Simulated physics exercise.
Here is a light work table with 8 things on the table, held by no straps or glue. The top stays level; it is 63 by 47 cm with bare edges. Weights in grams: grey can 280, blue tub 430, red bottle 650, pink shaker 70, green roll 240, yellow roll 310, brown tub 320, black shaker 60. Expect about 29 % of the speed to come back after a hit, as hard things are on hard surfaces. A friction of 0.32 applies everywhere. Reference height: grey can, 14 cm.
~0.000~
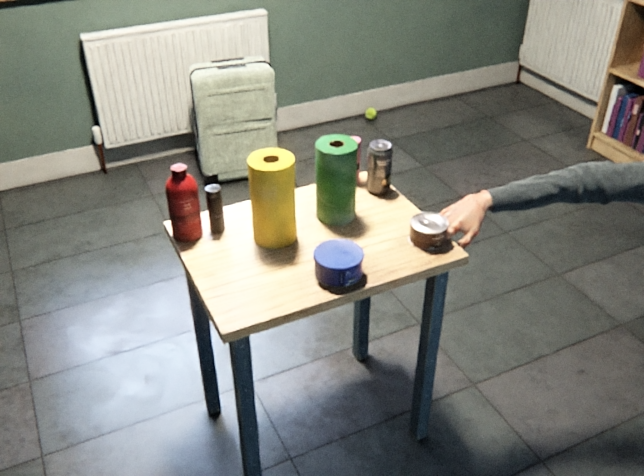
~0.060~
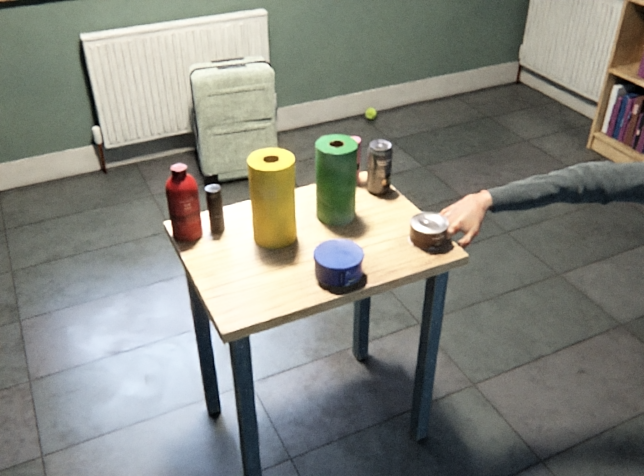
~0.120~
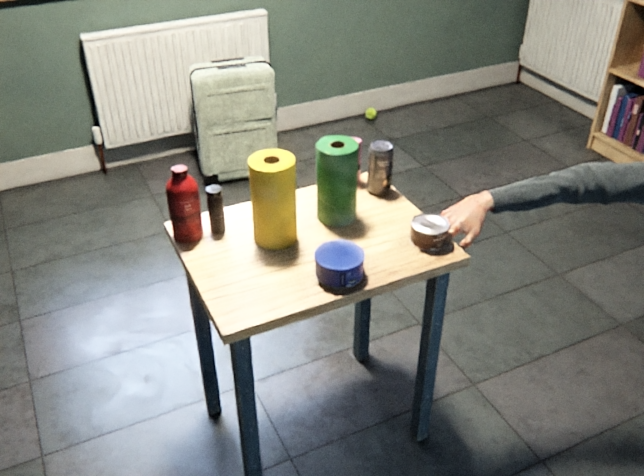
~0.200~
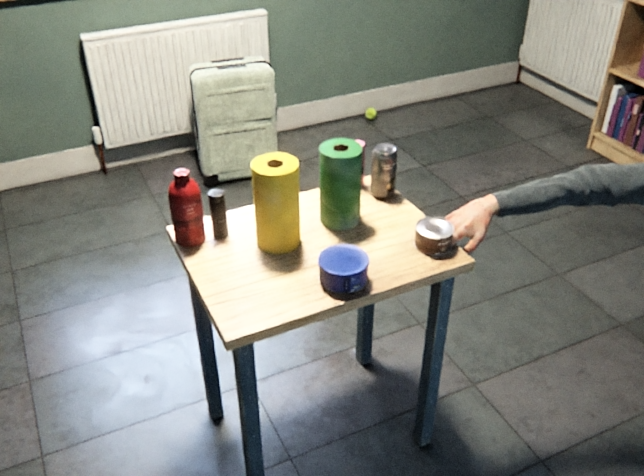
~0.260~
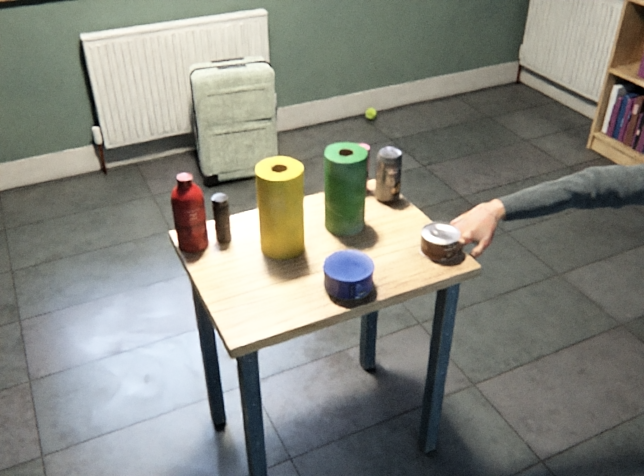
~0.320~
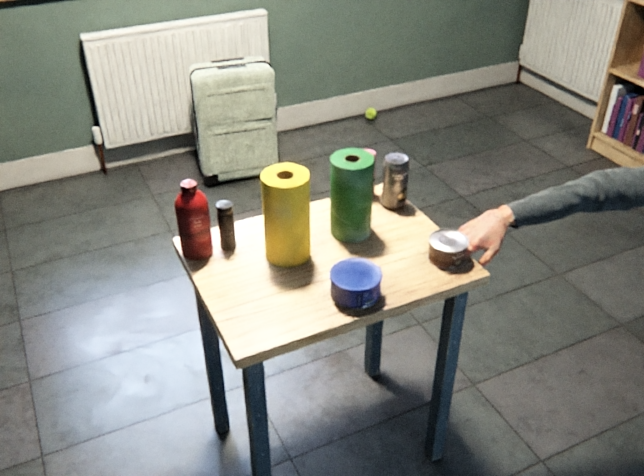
A light wooden table with dark blue legs stands on grey floor tiles in a green-walled room, seen from above at an angle, with a radiator, pale suitcase and bookshelf behind. On it are a red bottle, black shaker, yellow and green rolls, grey can, blue tub and brown tub. As a hand at the right edge stays by the brown tub, the table slides slightly toward the still camera, carrying everything along.
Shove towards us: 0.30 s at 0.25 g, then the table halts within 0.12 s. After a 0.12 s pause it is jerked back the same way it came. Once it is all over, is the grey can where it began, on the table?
Yes, the grey can is still there.
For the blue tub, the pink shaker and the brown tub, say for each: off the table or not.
Once it all settles, the blue tub stays on its surface, the pink shaker leaves its surface and the brown tub stays on its surface.
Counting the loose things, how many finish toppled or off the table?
I count 2.
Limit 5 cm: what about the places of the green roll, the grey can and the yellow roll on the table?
First, the green roll stays in its position; second, the grey can stays in its position; third, the yellow roll stays in its position.
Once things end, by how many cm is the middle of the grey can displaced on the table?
The shift is close to 0 cm.
By 0.52 s, table shifted 15 cm; grey can 3 cm from its spot near (416, 200); black shaker tilted 5°; pink shaker 3 cm from its spot.
By 0.92 s, table shifted 3 cm; grey can 4 cm from its spot near (393, 180); black shaker on its side; pink shaker tilted 23°.
By 1.12 s, black shaker on its side; pink shaker tilted 28°.
By 1.52 s, pink shaker now off the table; black shaker on its side.
When it is over (1.7 s), off the table, pink shaker; lying over on the table, black shaker; the other 6 within 5 cm of the start. In the last view, grey can near (380, 168).
